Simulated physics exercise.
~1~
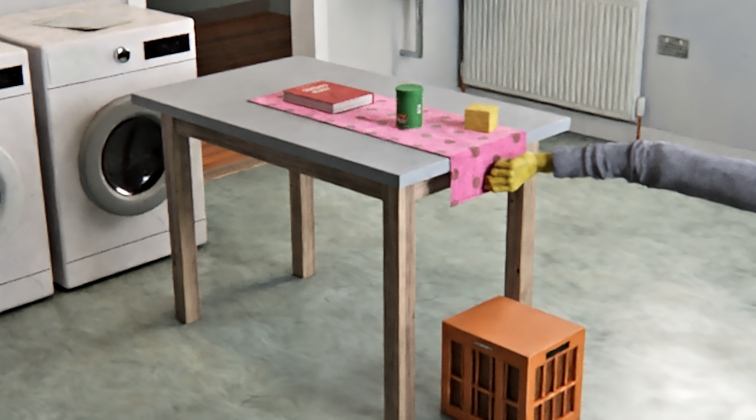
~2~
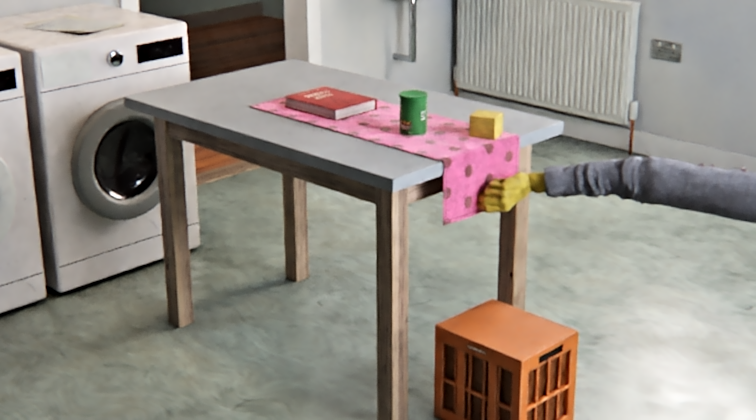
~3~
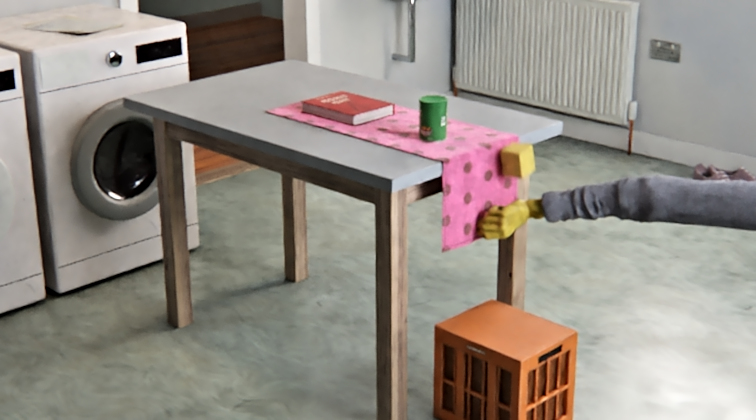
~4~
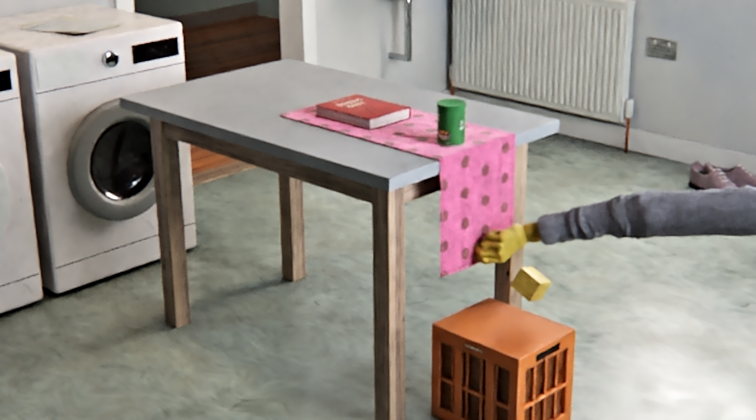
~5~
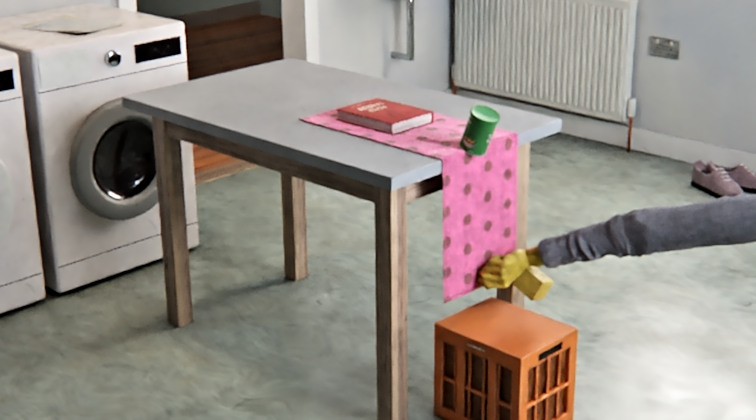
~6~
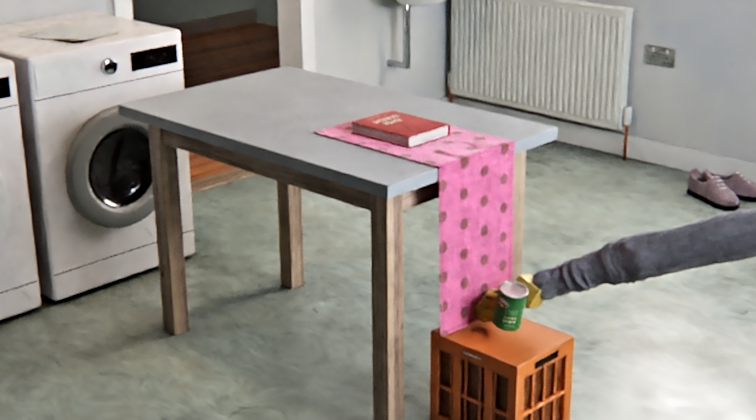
At first, a red book, a green tin and a yellow block sit on a pink spotted cloth laid across a grey table, while a yellow-gloved hand grips its hanging end at the right. The hand draws the cloth slowly downward, and all three things ride along toward the edge. The block tips over the edge first and drops toward the orange crate below. The tin travels on upright, then leans at the edge and goes over too. Finally the hem reaches the crate, with the tin and block down beside the glove and the book still on the table.
